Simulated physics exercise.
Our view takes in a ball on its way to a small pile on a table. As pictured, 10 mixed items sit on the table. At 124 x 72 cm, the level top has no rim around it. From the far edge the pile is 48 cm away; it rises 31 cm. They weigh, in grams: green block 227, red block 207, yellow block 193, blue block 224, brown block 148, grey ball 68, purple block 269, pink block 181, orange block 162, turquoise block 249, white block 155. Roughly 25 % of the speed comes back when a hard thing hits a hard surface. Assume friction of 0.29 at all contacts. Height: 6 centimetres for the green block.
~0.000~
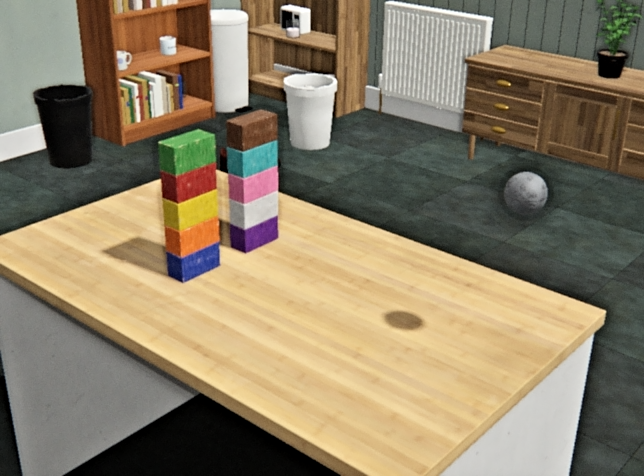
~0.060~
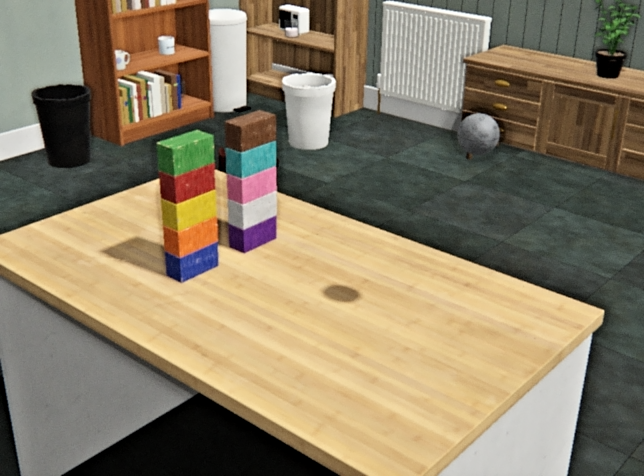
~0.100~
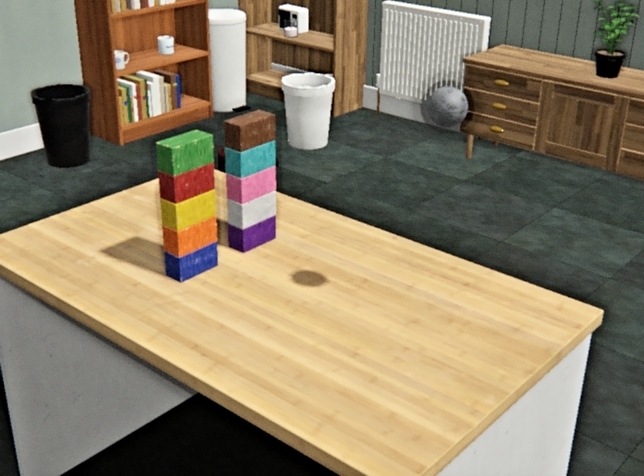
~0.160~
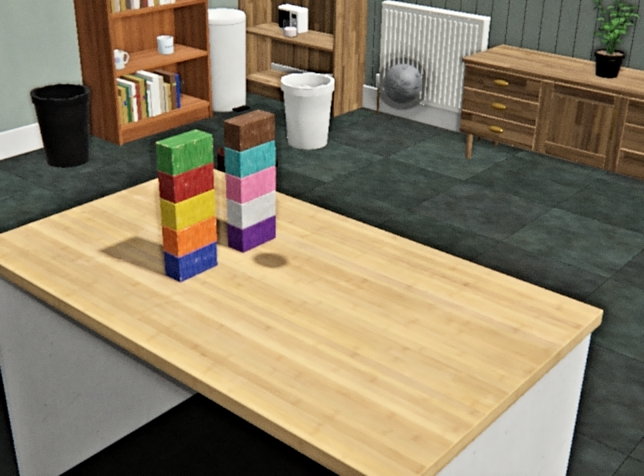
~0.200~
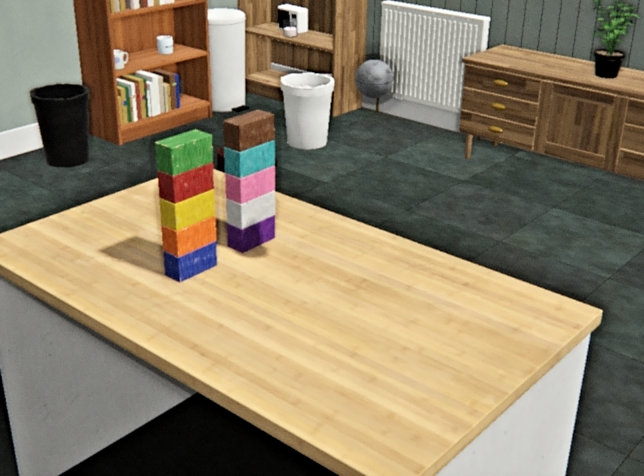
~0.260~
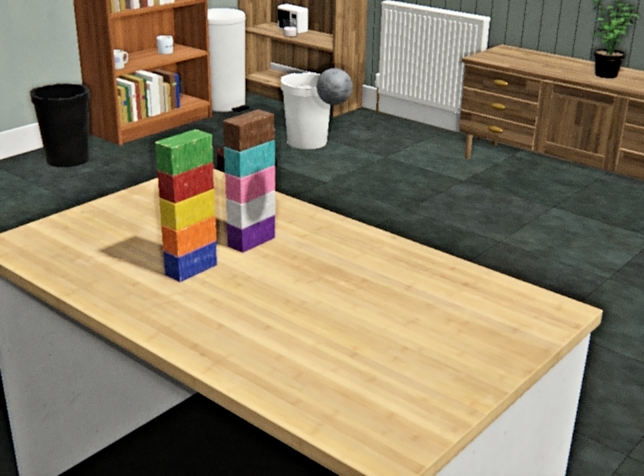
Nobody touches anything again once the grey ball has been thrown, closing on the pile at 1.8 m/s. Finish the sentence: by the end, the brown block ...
... has tipped.
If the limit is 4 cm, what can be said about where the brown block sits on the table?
The brown block moves off its spot.
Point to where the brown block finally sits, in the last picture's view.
It comes to a stop close to (130, 205).
Around 0.46 s, grey ball near (295, 191); brown block at 7° to upright near (231, 126).
Around 0.66 s, grey ball near (326, 241); brown block at 74° to upright near (201, 196).
Finally (1.4 s), on their side or leaning hard on the table, brown block; the other 9 still in place (within 4 cm). Final places as that camera would see them, brown block near (130, 205).
